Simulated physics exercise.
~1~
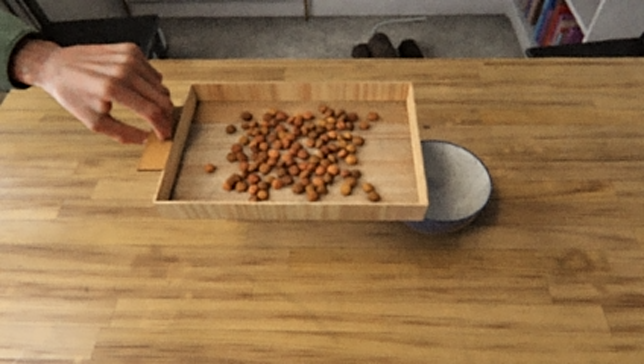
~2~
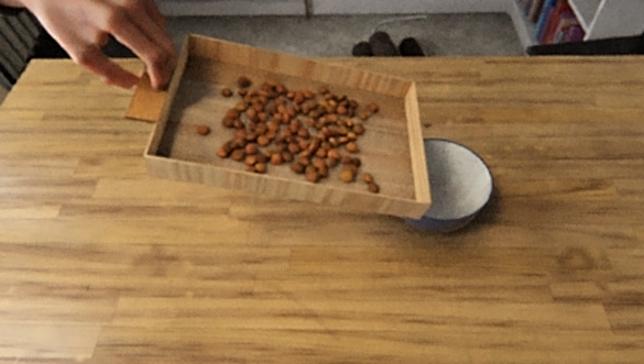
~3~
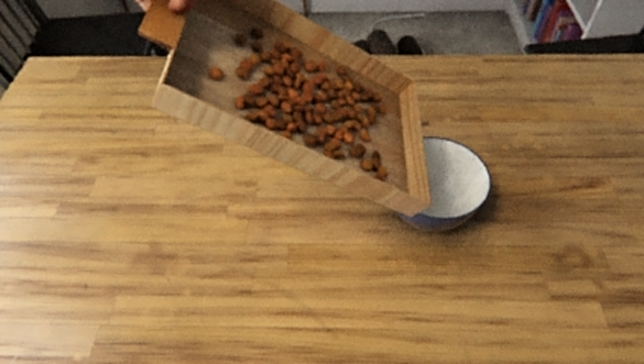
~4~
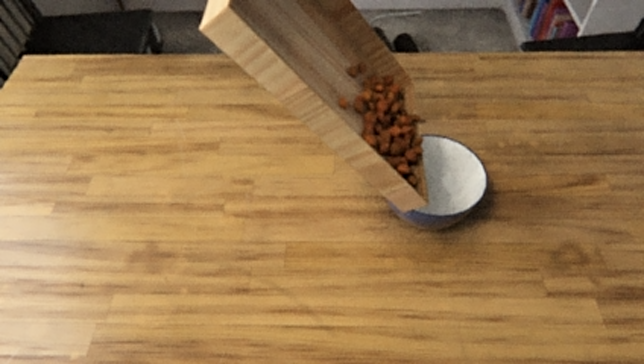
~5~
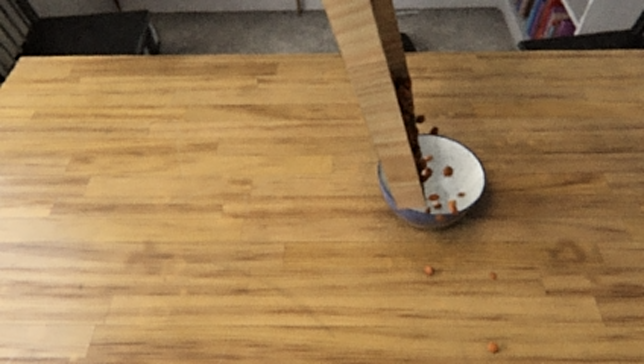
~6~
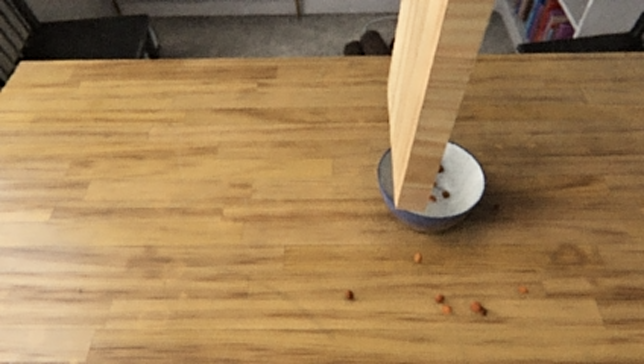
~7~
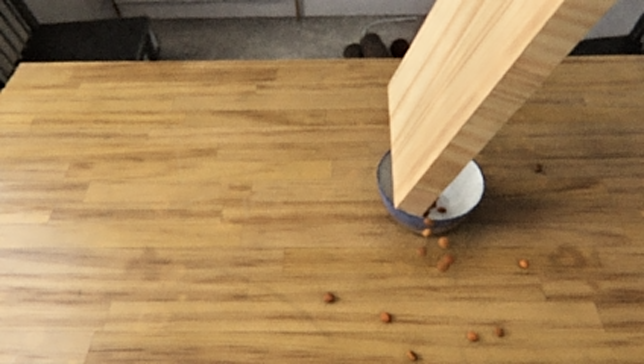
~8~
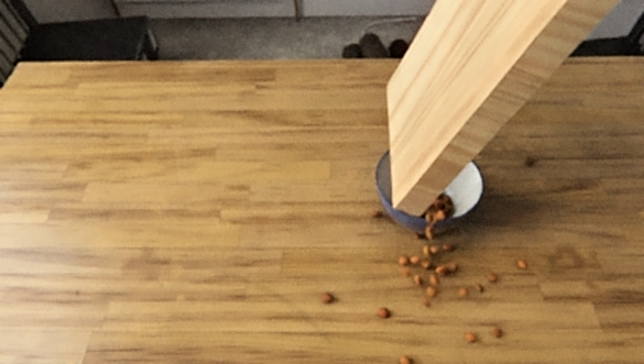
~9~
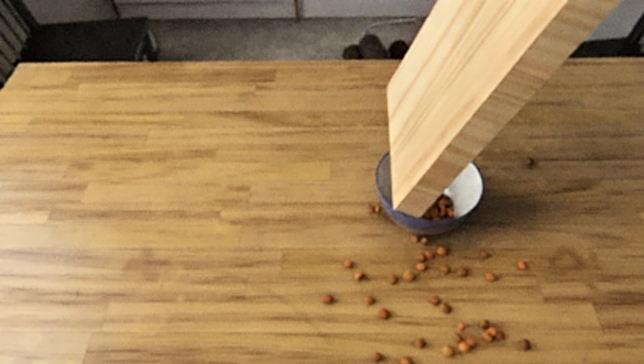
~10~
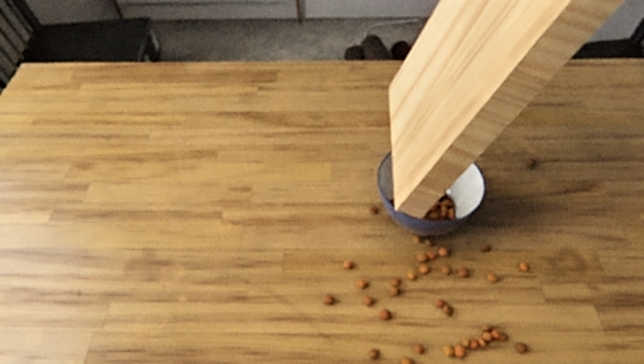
A hand tilted a shallow wooden tray of brown kibble steeply to the right over a small bowl on a wooden table, and the pieces slid out, many landing in the bowl while others spilled and lay scattered across the tabletop in front.
